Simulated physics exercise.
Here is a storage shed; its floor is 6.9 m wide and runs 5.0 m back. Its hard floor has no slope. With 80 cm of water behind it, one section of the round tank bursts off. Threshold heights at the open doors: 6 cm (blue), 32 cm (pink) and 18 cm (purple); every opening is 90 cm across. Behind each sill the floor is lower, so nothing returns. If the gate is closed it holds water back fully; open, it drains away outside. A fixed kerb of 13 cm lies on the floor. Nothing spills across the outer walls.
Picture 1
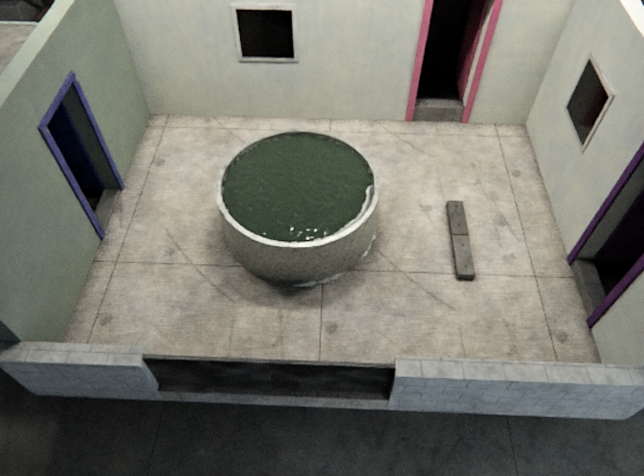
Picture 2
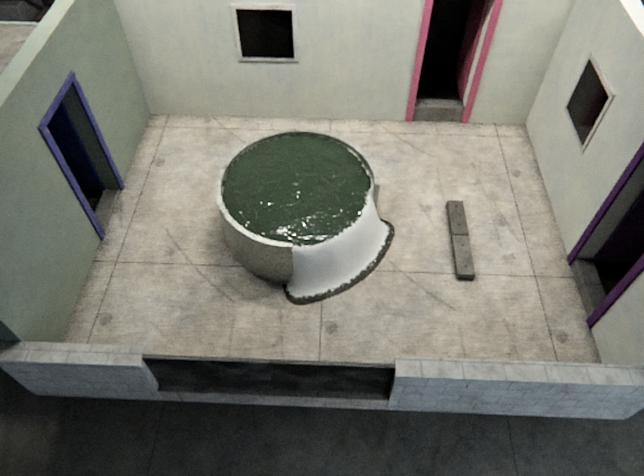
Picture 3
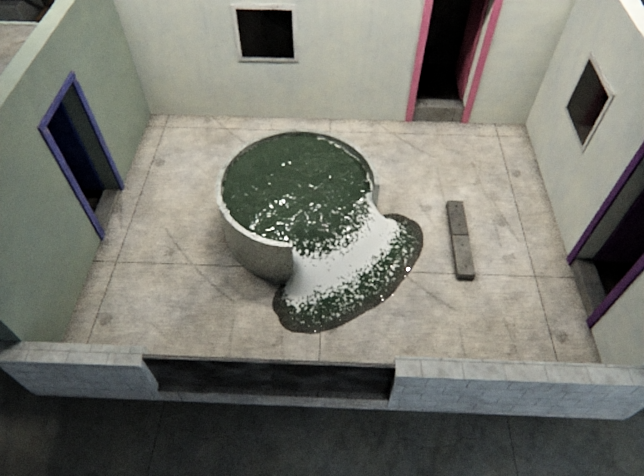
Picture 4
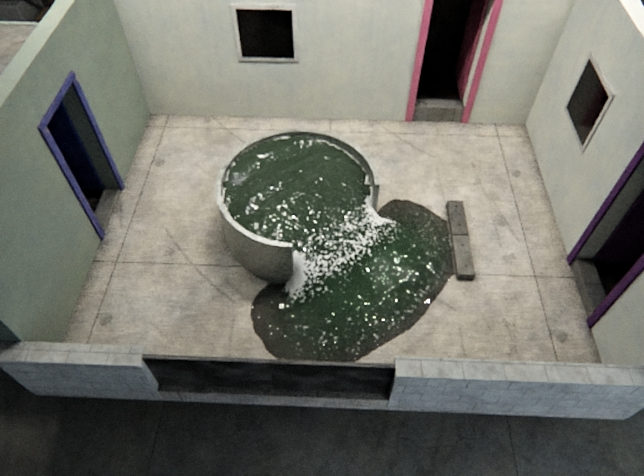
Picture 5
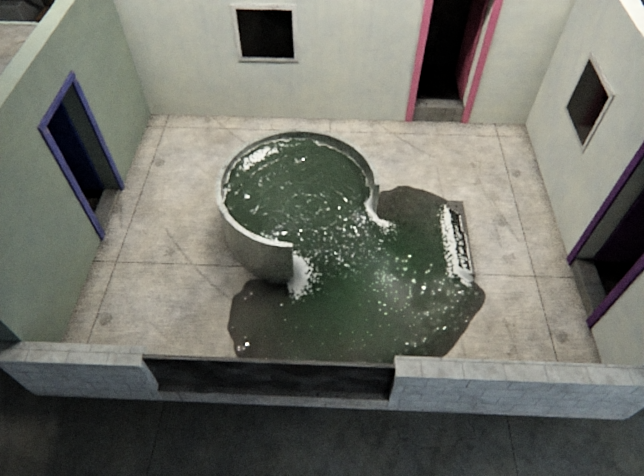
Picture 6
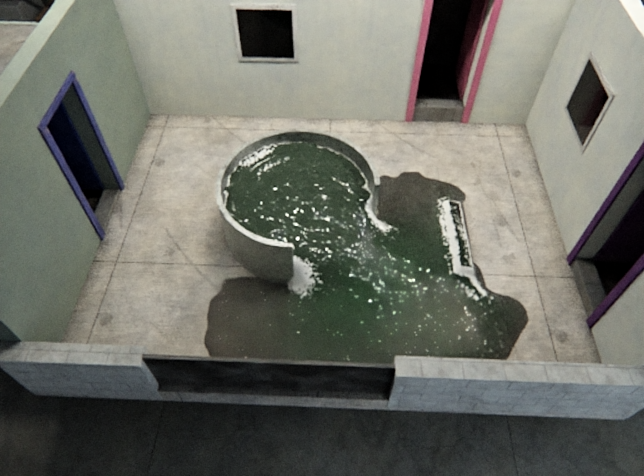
Green water bursting through the side of a round tank, spreading across a pale shed floor and surging around a low block.
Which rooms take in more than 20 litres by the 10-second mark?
The water let in: At the blue door it exceeds the limit; at the pink door it does not reach the limit; at the purple door it passes the limit.
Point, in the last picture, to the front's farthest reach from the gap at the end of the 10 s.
Around (150, 118).
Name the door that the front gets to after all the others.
Last comes the blue one.
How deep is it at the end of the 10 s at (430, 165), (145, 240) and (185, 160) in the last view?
About 8, 13 and 11 cm.
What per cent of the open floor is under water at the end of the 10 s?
Near 95 per cent is wet.
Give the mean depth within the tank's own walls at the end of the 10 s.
About 6 cm.
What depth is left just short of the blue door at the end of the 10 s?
Some 11.5 cm.
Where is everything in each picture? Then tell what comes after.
In the first picture, the round tank at (298, 186) is whole and still, 80 cm deep.
In the second picture, the front is at (290, 293), 1.0 m from the gap at (350, 254); 0.4 m2 of floor is under water; 80 cm left at the back of the round tank.
In the third picture, water pours out at (350, 255) and has run 1.2 m, to (287, 320); deepest outside 45 cm, 80 cm at the round tank's back.
In the fourth picture, water pours out at (350, 257) and has run 1.6 m, to (284, 354); deepest outside 38 cm, 79 cm at the round tank's back.
In the fifth picture, the front is at (258, 376), 2.1 m from the gap at (350, 257); 5.9 m2 of floor is under water; 69 cm left at the back of the round tank.
In the sixth picture, the front is at (518, 321), 2.4 m from the gap at (350, 257); 7.3 m2 of floor is under water; 60 cm left at the back of the round tank.
A moment later water covers 35 % of the floor and is deepest (70 cm) near (607, 390); blue door not reached, pink door not reached, purple door not reached.
Soon after water covers 50 % of the floor and is deepest (57 cm) near (592, 389); blue door not reached, pink door 2 cm at the sill, 0 L in, purple door 25 cm at the sill, 13 L in.
Next water covers 70 % of the floor and is deepest (38 cm) near (504, 128); blue door 3 cm at the sill, 0 L in, pink door 24 cm at the sill, 0 L in, purple door 24 cm at the sill, 64 L in.
Later on water covers 95 % of the floor and is deepest (20 cm) near (533, 156); blue door 5 cm at the sill, 0 L in, pink door 15 cm at the sill, 1 L in, purple door 11 cm at the sill, 75 L in.
At the end water covers 95 % of the floor and is deepest (15 cm) near (152, 371); blue door 11 cm at the sill, 60 L in, pink door 8 cm at the sill, 1 L in, purple door 7 cm at the sill, 75 L in.
